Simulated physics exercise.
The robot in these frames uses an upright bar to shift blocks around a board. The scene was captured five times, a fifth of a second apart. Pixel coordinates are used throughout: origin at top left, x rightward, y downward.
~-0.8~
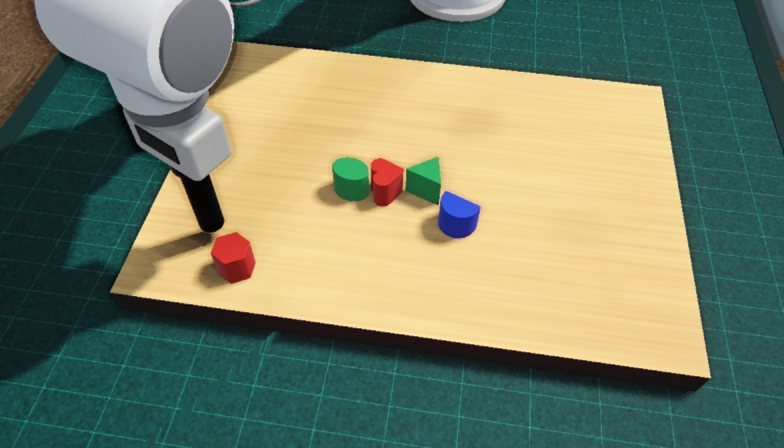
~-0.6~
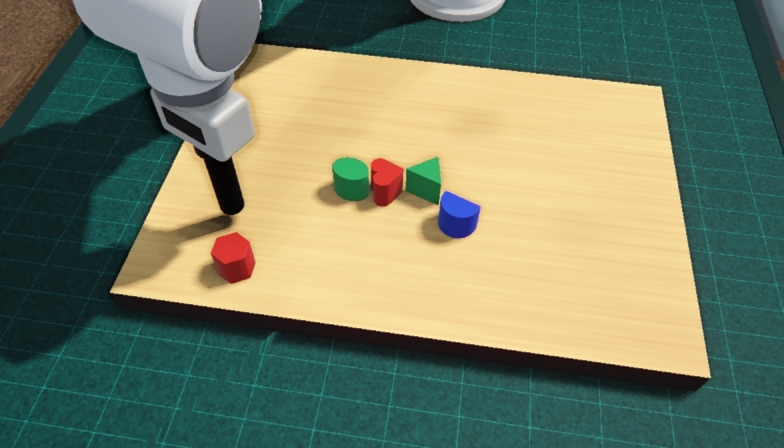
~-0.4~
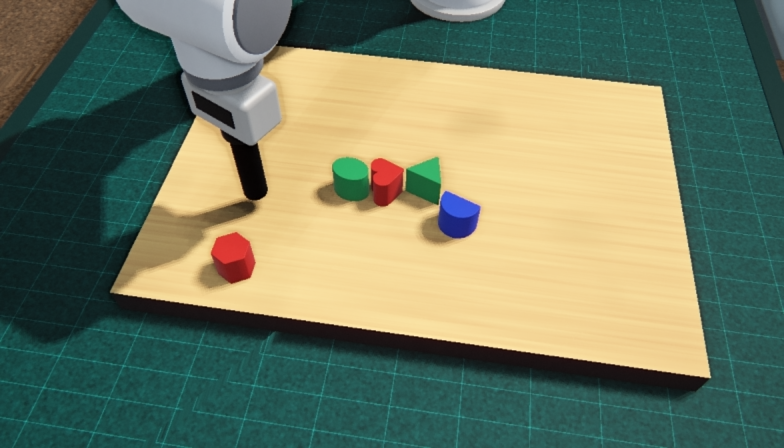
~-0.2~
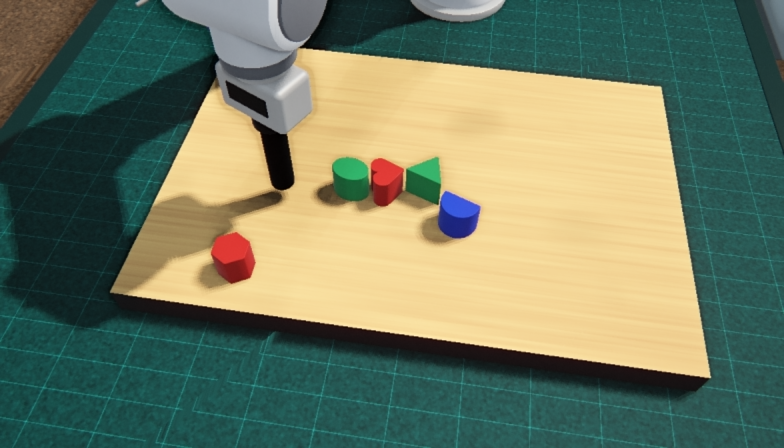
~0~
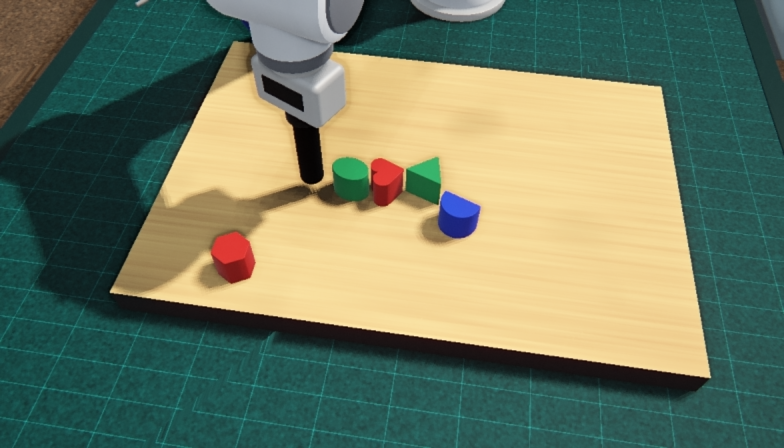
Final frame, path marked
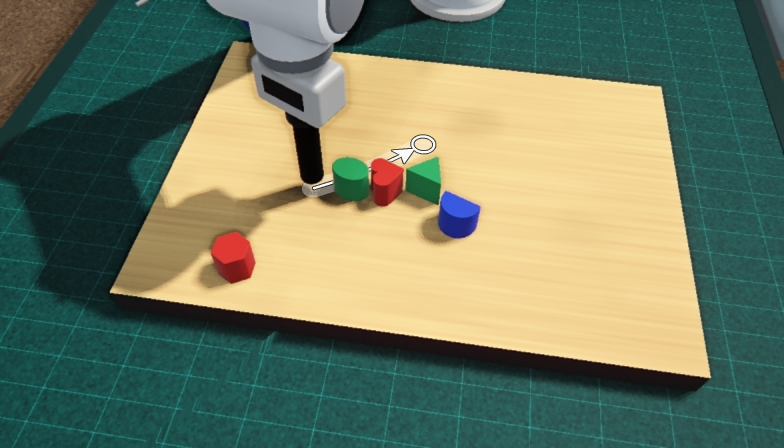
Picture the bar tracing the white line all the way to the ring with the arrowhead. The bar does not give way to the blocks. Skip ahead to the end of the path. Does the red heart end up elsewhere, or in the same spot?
It is moved from its place.
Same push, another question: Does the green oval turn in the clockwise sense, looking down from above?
Answer: Yes.
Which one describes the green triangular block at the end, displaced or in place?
The answer is that it remains undisturbed.
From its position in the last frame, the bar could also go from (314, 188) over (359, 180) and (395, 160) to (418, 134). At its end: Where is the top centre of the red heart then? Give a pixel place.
At pixel (417, 184).
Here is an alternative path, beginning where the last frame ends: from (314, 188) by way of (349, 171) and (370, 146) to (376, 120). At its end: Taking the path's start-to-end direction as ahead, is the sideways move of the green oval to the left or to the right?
Facing from start to end, it will go to the right.
The line goes from (314, 188) over (354, 175) and (390, 161) to (423, 144).
The first path, step by step. One third of the way, bar (353, 164); green oval (374, 168), turned 55° clockwise; red heart (401, 176), turned 15° clockwise.
Two thirds of the way, bar (391, 149); green oval (381, 166), turned 90° clockwise; red heart (406, 180), turned 15° clockwise.
At the end, bar (424, 133); green oval (381, 166), turned 90° clockwise; red heart (406, 180), turned 15° clockwise; green triangular block unmoved.
